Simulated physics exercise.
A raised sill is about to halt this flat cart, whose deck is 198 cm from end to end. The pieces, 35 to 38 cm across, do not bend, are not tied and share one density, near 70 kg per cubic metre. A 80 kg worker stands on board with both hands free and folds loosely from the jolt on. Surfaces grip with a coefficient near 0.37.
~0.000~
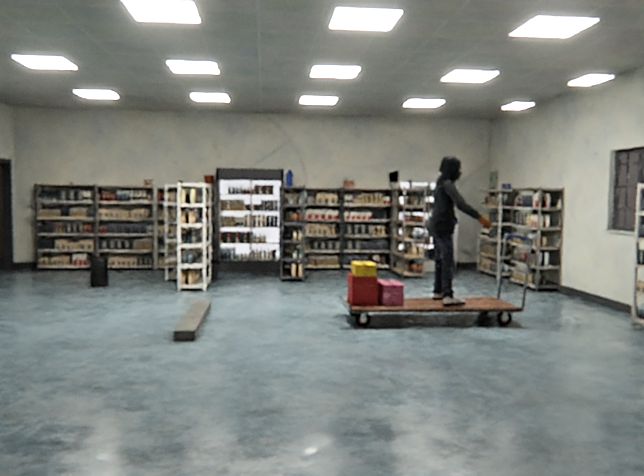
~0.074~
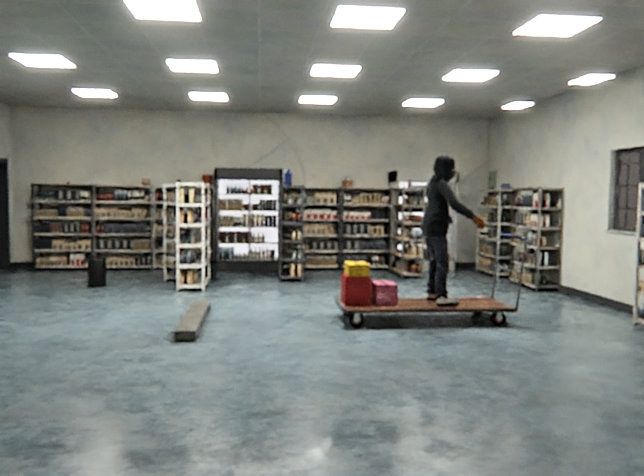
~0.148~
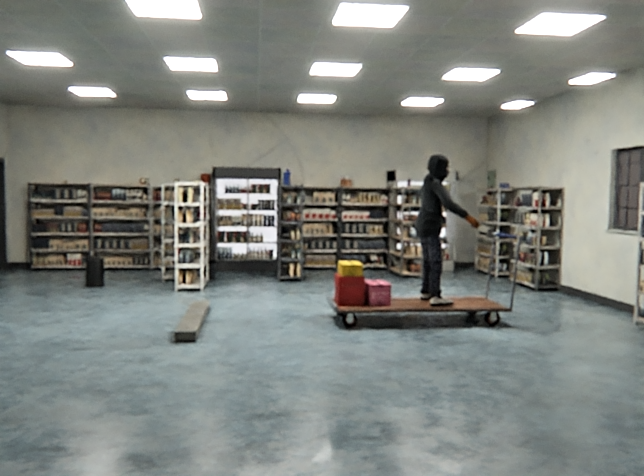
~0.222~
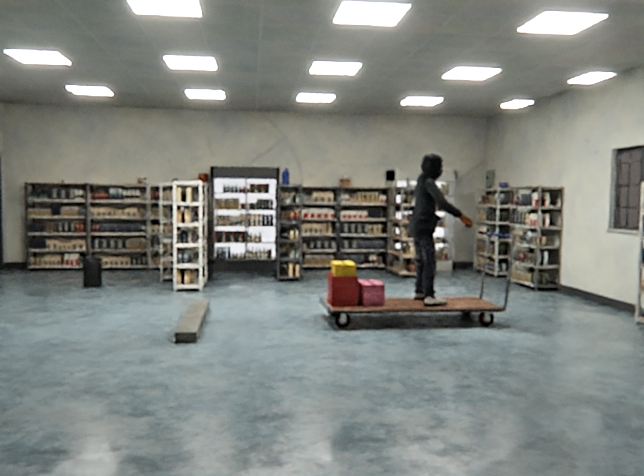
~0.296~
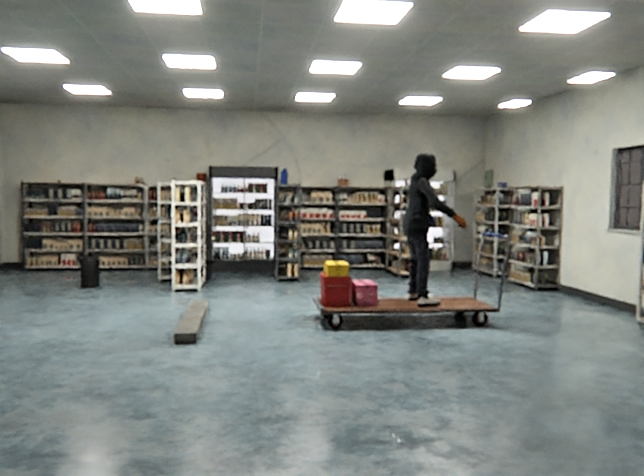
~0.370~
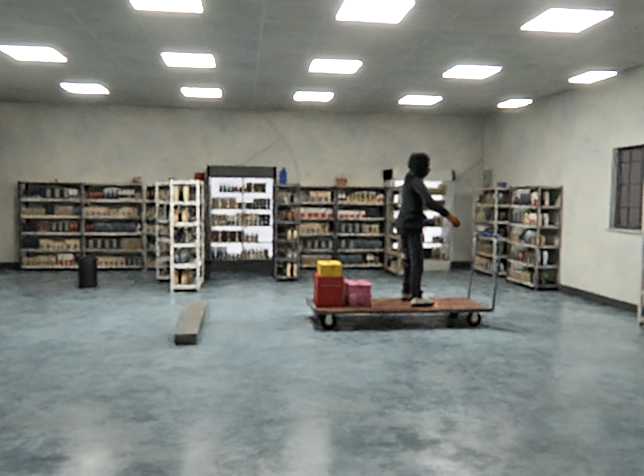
A person in dark clothing stands on a flat cart rolling slowly left with boxes aboard.
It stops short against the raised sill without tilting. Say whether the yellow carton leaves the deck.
The yellow carton comes off.
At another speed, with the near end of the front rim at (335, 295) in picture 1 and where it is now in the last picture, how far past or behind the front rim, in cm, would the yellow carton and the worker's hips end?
In that case yellow 0 behind, hips 40 behind.
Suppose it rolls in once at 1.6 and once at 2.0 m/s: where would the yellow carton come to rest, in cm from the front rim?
About 50 cm past and 100 cm past.
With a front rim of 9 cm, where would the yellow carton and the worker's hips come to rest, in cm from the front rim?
In that case yellow 90 past, hips 40 behind.
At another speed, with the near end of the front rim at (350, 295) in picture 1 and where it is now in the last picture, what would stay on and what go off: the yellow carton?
In that case yellow off.
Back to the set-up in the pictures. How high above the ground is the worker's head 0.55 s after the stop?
Roughly 70 cm above it.
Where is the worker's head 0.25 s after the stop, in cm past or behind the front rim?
About 100 cm behind the rim.
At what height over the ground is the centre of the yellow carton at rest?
Roughly 5 cm above it.
Impact comes at 1.45 s.
After 1.70 s the yellow carton is 2 cm behind the rim, tilted 5°, near (197, 269) in the last picture's view.
After 2.00 s the yellow carton is 18 cm past the rim, tilted 135°, near (178, 291) in the last picture's view.
After 2.45 s the yellow carton is 32 cm past the rim, tilted 180°, near (166, 319) in the last picture's view.
At rest, 3.9 s, past the rim, yellow carton; behind it, red toolbox, pink parcel and the worker's hips.
